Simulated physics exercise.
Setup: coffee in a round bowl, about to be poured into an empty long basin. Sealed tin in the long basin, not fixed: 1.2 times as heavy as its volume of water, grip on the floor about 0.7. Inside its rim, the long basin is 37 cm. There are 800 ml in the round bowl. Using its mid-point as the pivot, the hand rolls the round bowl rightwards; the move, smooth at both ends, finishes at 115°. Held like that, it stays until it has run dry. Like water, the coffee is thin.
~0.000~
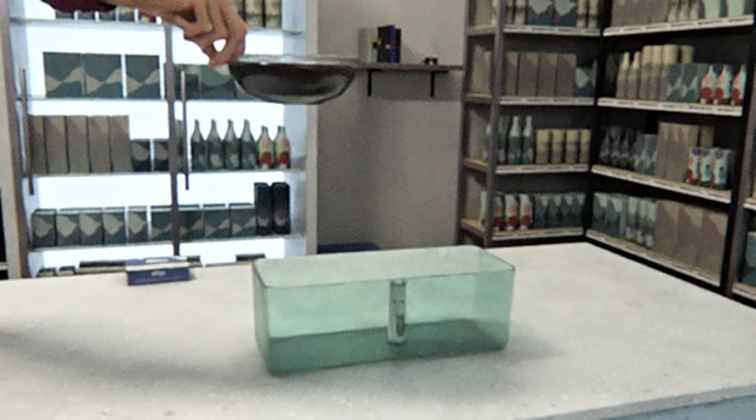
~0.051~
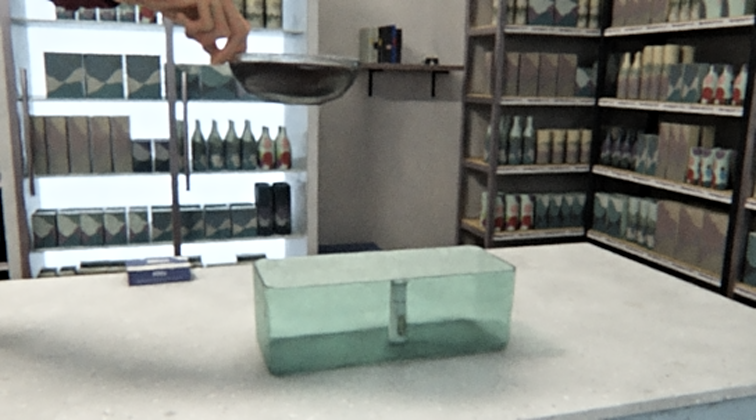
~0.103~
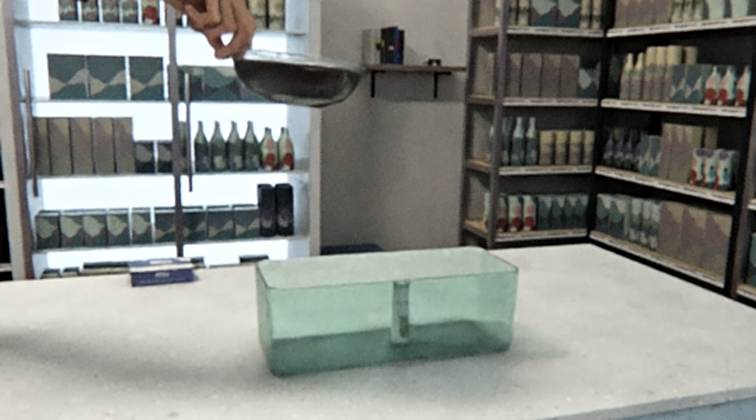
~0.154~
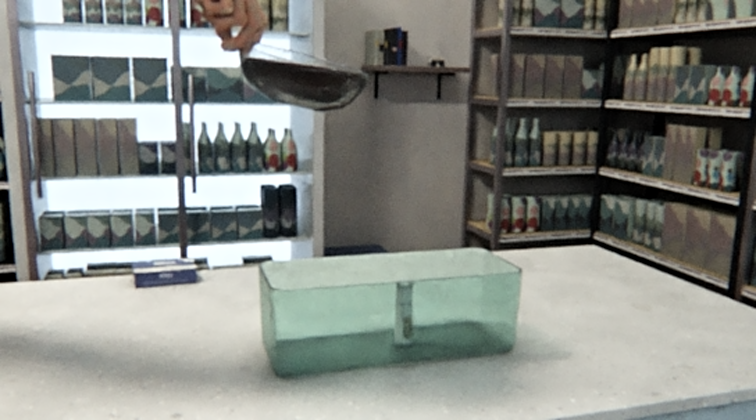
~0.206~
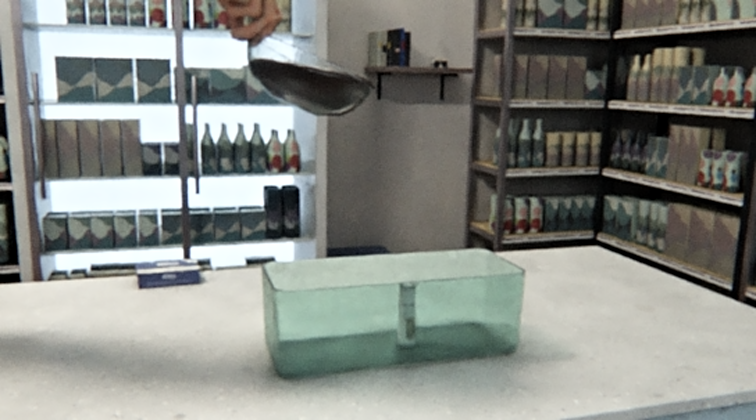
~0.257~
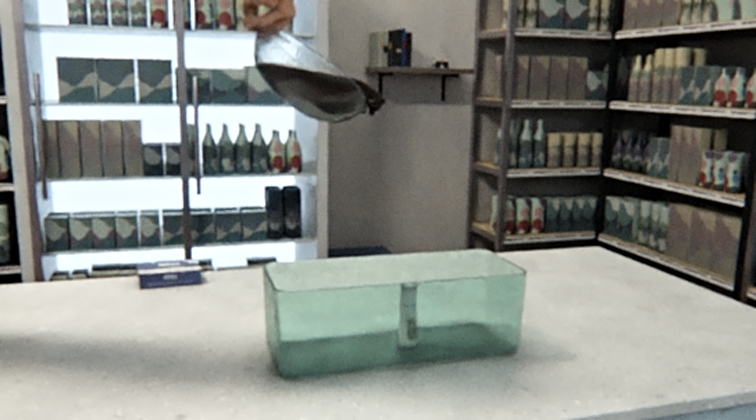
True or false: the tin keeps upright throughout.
True.
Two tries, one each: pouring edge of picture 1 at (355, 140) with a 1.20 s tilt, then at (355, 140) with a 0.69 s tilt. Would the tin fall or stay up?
In the first try it remains standing; in the second it comes down.
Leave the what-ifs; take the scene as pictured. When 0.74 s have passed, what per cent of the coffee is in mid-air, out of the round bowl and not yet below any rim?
Something like 5 per cent is in the air then.
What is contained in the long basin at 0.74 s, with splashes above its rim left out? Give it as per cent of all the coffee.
Near 90 per cent of the total.
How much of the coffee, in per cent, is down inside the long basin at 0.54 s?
Near 32 in a hundred.
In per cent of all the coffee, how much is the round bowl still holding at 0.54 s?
Around 1 percent.
Then, 0.54 s in, the tilt is 102° and 1 per cent is still to pour; the tin stands where it began.
Then, 0.74 s in, the tilt is 115° and 0 per cent is still to pour; the tin leans 4°.
Then, 0.96 s in, the tilt is 115° and 0 per cent is still to pour; the tin leans 6°.
Then, 1.19 s in, the tilt is 115° and 0 per cent is still to pour; the tin stands 1 cm from where it began.
Finally, the tin stands where it began.
